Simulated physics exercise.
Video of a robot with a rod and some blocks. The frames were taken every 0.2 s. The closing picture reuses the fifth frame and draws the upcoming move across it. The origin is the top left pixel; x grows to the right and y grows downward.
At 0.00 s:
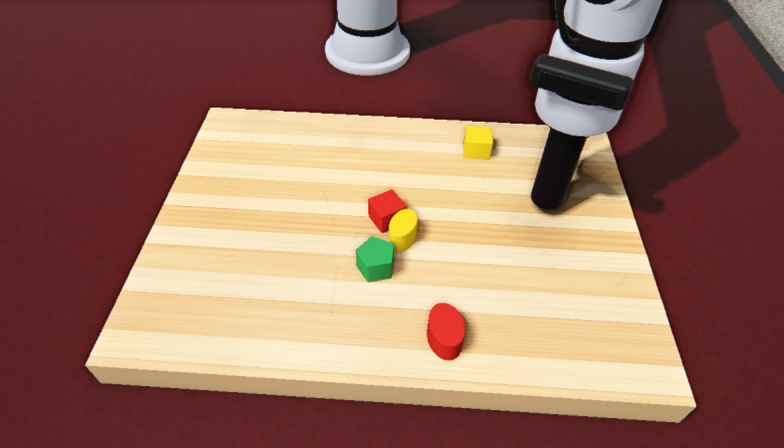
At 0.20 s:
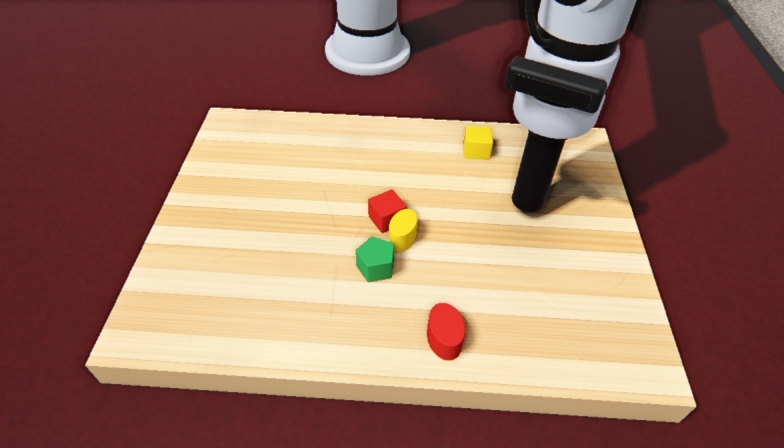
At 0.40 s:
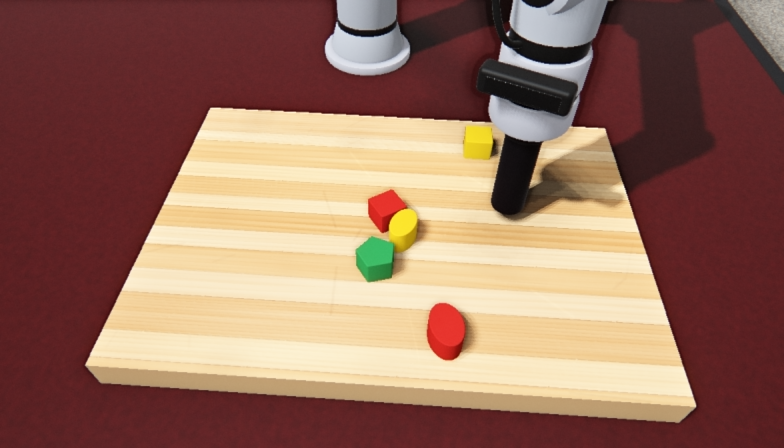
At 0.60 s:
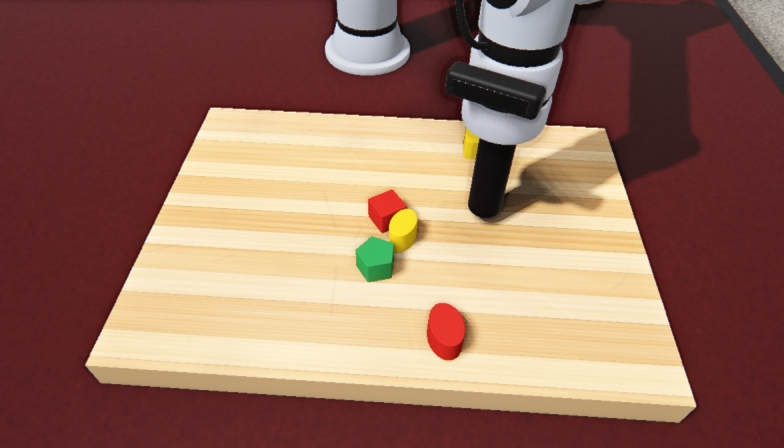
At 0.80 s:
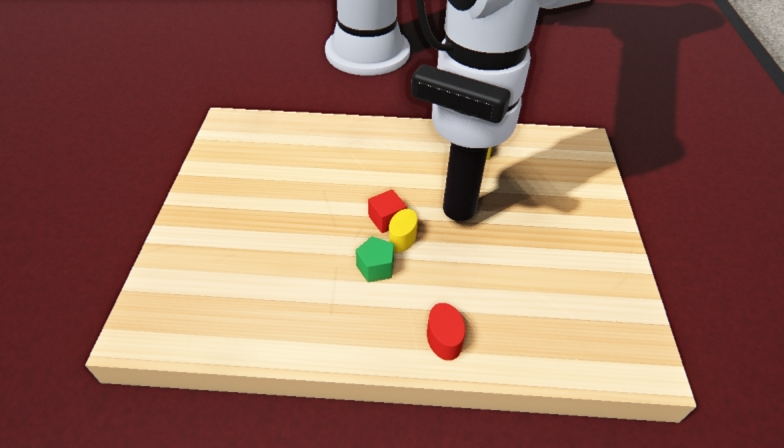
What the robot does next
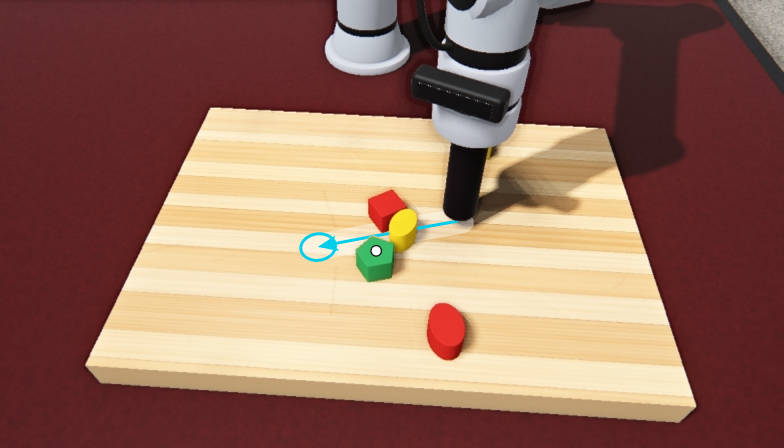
A robot arm moves its black rod left across the board while the blocks stay still.
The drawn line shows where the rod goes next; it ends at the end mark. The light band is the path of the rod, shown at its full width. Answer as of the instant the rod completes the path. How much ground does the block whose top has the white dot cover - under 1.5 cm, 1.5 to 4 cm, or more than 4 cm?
1.5 to 4 cm.
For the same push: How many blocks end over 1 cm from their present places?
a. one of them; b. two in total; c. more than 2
(c)
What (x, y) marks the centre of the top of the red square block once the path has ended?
The middle of its upper face will lie at (352, 198).
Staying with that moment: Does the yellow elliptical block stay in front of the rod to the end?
Final answer: No.
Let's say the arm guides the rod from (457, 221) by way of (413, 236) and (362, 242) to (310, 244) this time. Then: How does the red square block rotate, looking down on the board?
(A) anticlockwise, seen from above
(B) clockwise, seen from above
(B)
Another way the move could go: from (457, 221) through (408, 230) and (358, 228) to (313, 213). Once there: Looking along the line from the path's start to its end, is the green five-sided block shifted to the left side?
Yes
The drawn path runs from (457, 221) to (318, 247); the dot is on the green five-sided block.
What follows on the original path. One third of the way, rod (413, 219); green five-sided block (374, 254); red square block (379, 201); yellow elliptical block (389, 229), turned 25° anticlockwise.
Two thirds of the way, rod (365, 227); green five-sided block (366, 270); red square block (354, 199), turned 90° clockwise; yellow elliptical block (356, 243), turned 100° anticlockwise.
At the end, rod (317, 236); green five-sided block (365, 271), turned 20° anticlockwise; red square block (352, 198), turned 100° clockwise; yellow elliptical block (344, 249), turned 140° anticlockwise.
